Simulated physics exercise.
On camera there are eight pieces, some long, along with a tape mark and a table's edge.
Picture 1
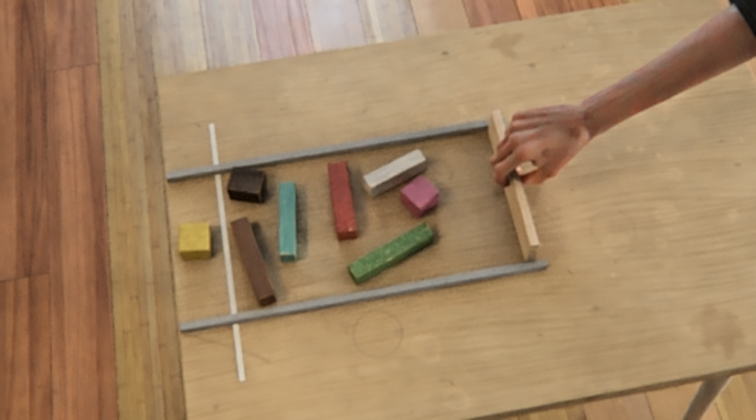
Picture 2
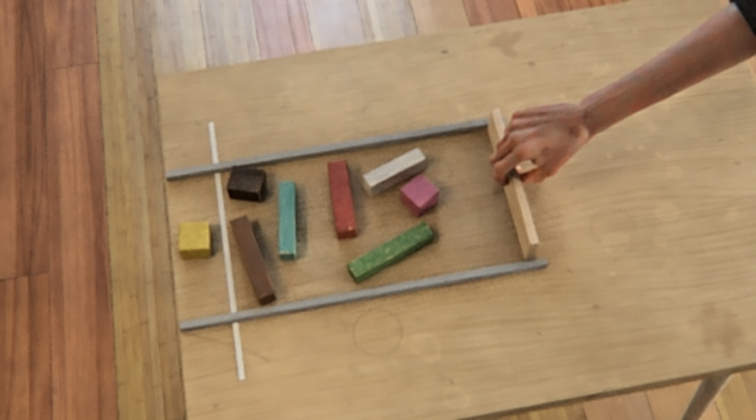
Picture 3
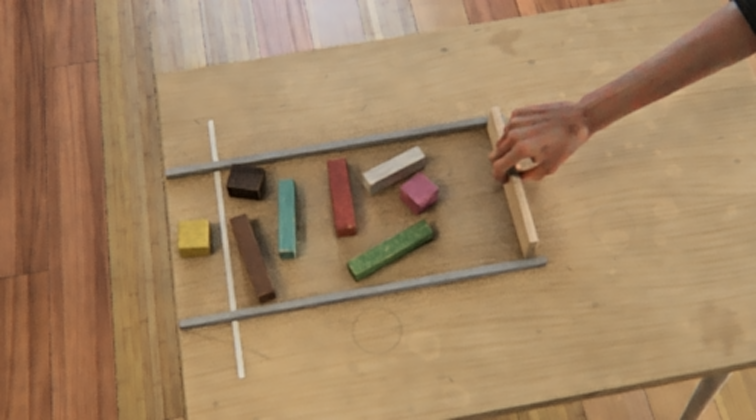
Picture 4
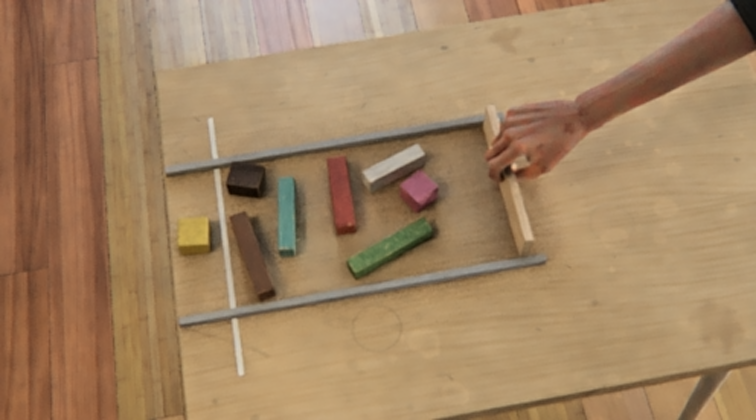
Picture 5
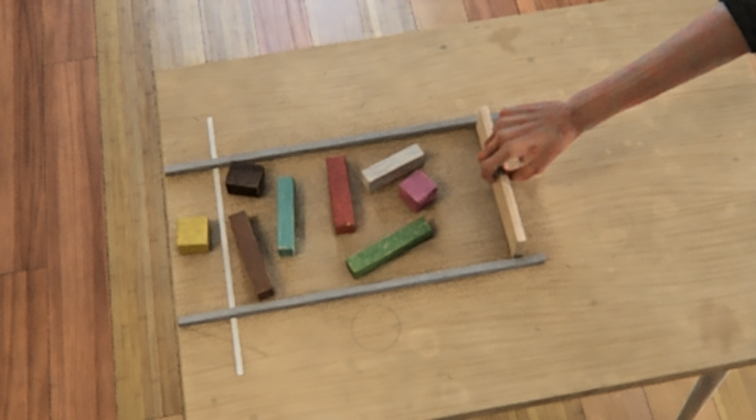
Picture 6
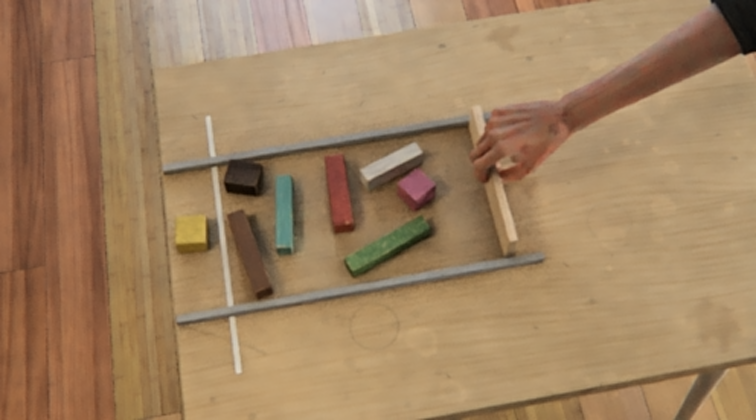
A pale wooden tabletop above a reddish plank floor is seen from above at a slight tilt. Between two grey rails lie black, brown, teal, red, white, pink and green pieces, with a yellow block left of a white tape line. A hand at right slides a wooden board slightly leftward along the rails, the pieces staying put, while the view drifts very slightly.
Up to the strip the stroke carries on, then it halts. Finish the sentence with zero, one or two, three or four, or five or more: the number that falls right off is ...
The number that falls right off is three or four.
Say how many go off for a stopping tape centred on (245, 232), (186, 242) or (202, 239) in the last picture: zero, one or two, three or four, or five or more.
In order of the places: One or two; 5 or more; at least five.
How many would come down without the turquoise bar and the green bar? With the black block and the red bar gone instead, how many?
Try 1: 1; try 2: 2.
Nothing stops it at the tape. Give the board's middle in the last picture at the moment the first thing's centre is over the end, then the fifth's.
In pixels, around (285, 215) followed by around (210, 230).
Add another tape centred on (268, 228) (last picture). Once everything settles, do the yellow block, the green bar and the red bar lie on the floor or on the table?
One by one: The yellow block topples, the green bar holds its spot, the red bar holds its spot.
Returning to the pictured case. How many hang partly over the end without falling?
3.
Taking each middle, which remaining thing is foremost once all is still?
Answer: The black block.
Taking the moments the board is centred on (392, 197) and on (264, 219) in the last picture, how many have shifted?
4, then 8.
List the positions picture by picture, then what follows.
Yellow block (195, 241); brown bar (253, 261); black block (247, 185); board (512, 185); tape (226, 243), in the first frame.
Brown bar (253, 260); pink block (419, 196), in the second frame.
Black block (247, 182); board (512, 181), in the third frame.
Yellow block (194, 236); white bar (394, 168), in the fourth frame.
Brown bar (251, 255); green bar (389, 248), in the fifth frame.
Yellow block (192, 234); brown bar (250, 254); black block (244, 178); board (492, 180); tape (222, 235), in the sixth frame.
Soon after, none off yet; yellow block at rest near (192, 234); brown bar at rest near (250, 254); black block at rest near (244, 178).
Then, none off yet; yellow block at rest near (192, 234); brown bar moved a little near (238, 259); black block moved a little near (233, 178).
Further on, none off yet; yellow block tipped well over near (148, 254); brown bar moved about its own width near (172, 272); black block moved about its own width near (207, 177).
At rest, the number that fall off is three or four; fallen, turquoise bar, brown bar and yellow block.
